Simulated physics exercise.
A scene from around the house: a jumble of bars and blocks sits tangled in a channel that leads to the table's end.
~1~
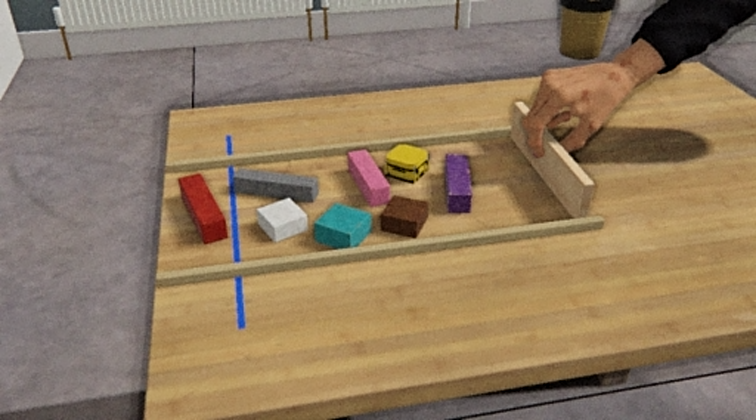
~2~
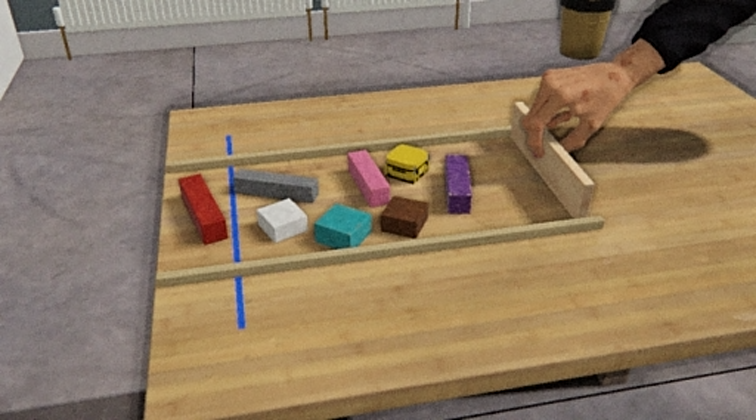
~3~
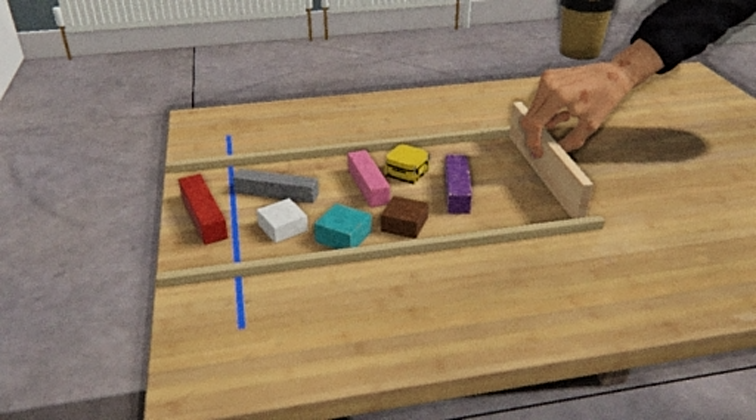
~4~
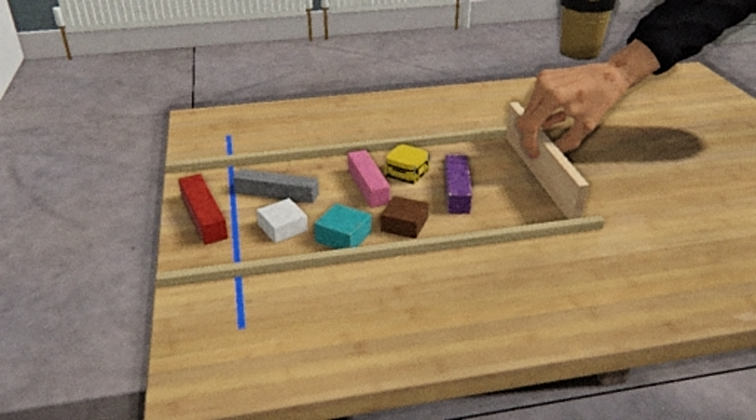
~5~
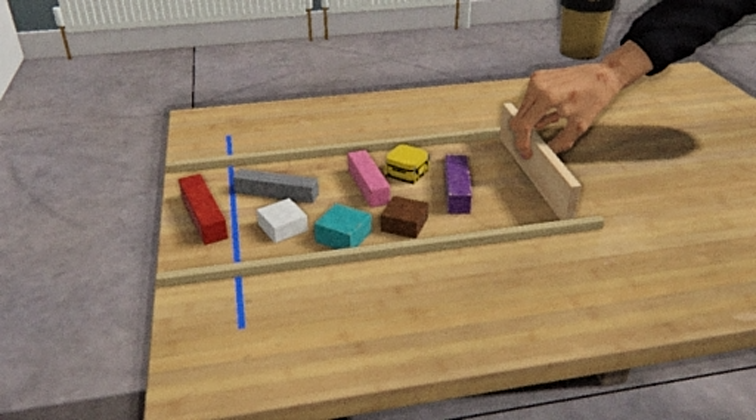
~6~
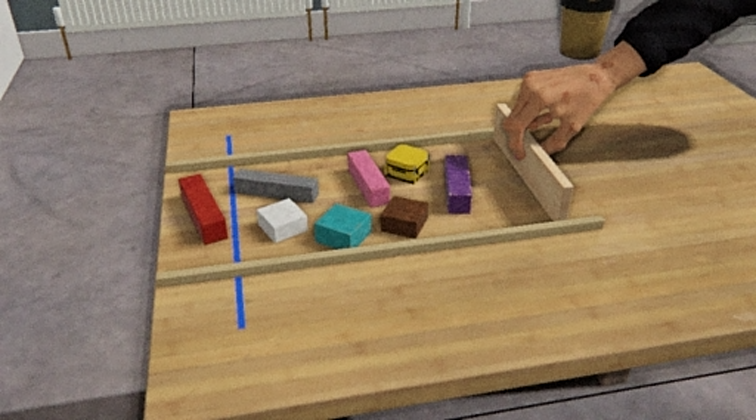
A hand slides a wooden board slightly left toward the colourful blocks, which stay still.
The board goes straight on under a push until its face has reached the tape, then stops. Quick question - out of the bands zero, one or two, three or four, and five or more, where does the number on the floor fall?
The band is one or two.
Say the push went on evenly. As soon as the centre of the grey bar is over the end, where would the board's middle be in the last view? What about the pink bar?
Estimated middle: (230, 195), and (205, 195) for the other.
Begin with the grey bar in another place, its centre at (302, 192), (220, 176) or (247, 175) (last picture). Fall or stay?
At each spot in turn it holds steady, topples down and holds steady.
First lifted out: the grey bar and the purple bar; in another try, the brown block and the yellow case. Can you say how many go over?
Try one: 1; try two: 1.
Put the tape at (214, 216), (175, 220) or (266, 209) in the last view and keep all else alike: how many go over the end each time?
Try 1: 4; try 2: 7; try 3: 0.
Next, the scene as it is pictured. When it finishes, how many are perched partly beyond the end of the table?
Expected count: 3.
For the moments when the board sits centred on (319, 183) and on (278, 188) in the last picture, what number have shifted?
At the one place 7, at the other 8.
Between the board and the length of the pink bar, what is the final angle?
The angle is some 10°.
A little later, none off yet; red bar at rest near (202, 208); grey bar at rest near (276, 186); white block at rest near (282, 220).
When it is over, the number that fall off is one or two; down, red bar.
